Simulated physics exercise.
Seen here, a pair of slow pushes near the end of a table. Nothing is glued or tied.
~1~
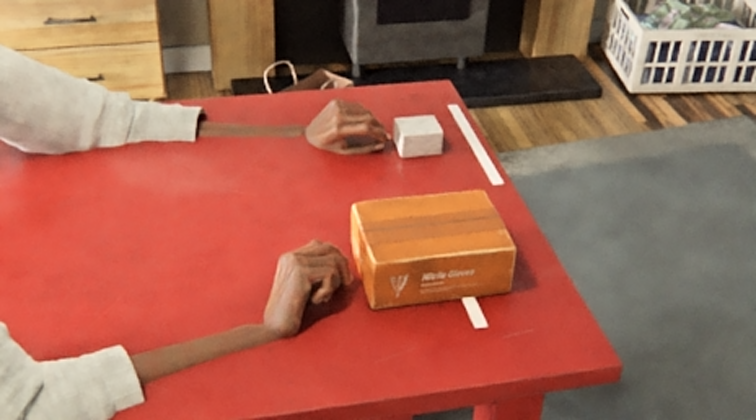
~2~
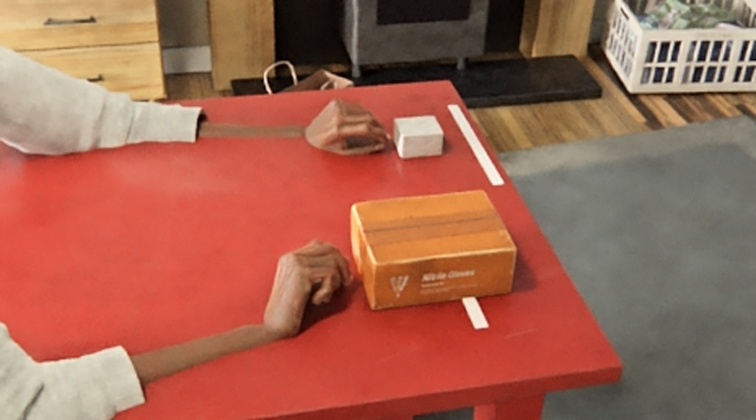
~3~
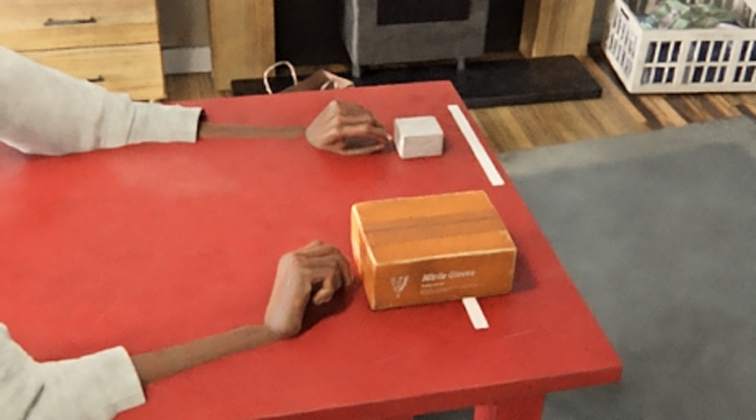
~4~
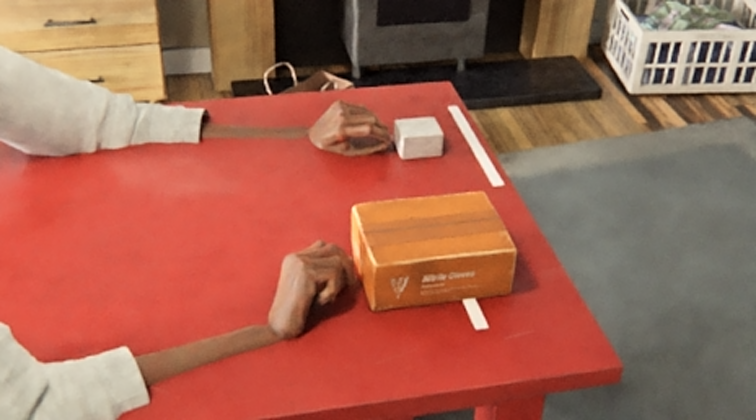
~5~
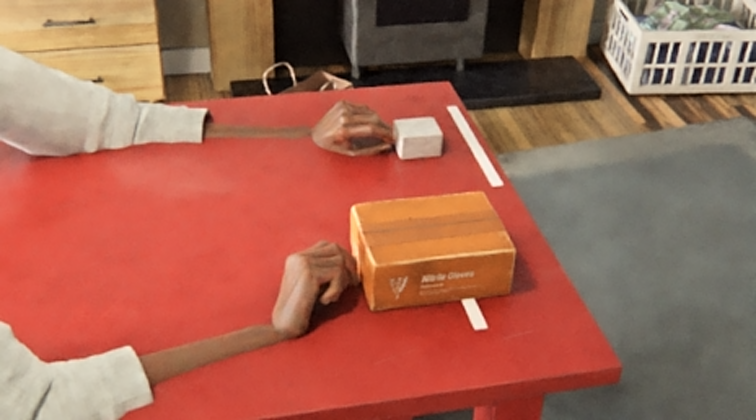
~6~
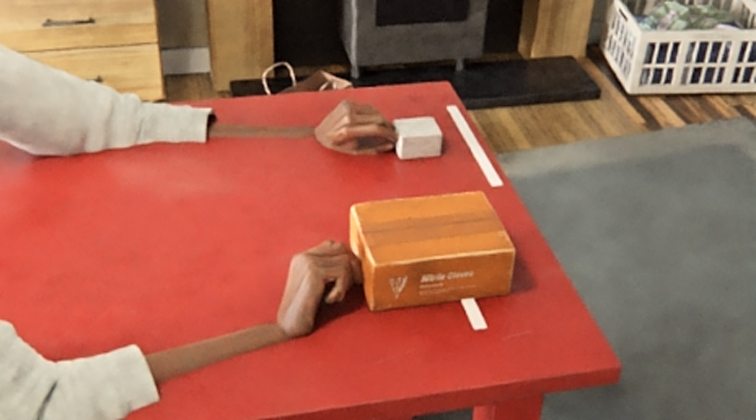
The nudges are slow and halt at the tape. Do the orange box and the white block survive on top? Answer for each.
Outcome: The orange box remains on top; the white block falls off the table.
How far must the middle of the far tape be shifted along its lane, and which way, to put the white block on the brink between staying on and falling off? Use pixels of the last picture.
Roughly 12 pixels left.
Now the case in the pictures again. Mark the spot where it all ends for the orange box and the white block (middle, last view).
Near (527, 238) and (724, 413).
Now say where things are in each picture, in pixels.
Orange box (430, 247); white block (418, 137), in the first frame.
White block (418, 137), in the second frame.
Orange box (430, 248), in the third frame.
White block (418, 138), in the fourth frame.
Orange box (430, 249), in the fifth frame.
Orange box (429, 249); white block (417, 138), in the sixth frame.
Then, 1.58 s on from there, orange box displaced about its own width near (526, 237); white block turned 60° from its first pose near (506, 148).
Then, 1.98 s on from there, orange box displaced about its own width near (527, 238); white block at the bottom.
Then, 2.32 s on from there, orange box displaced about its own width near (527, 238); white block at the bottom near (676, 411).
In the end, the orange box is still on the table, near (527, 237); the white block drops to the floor, near (724, 413).
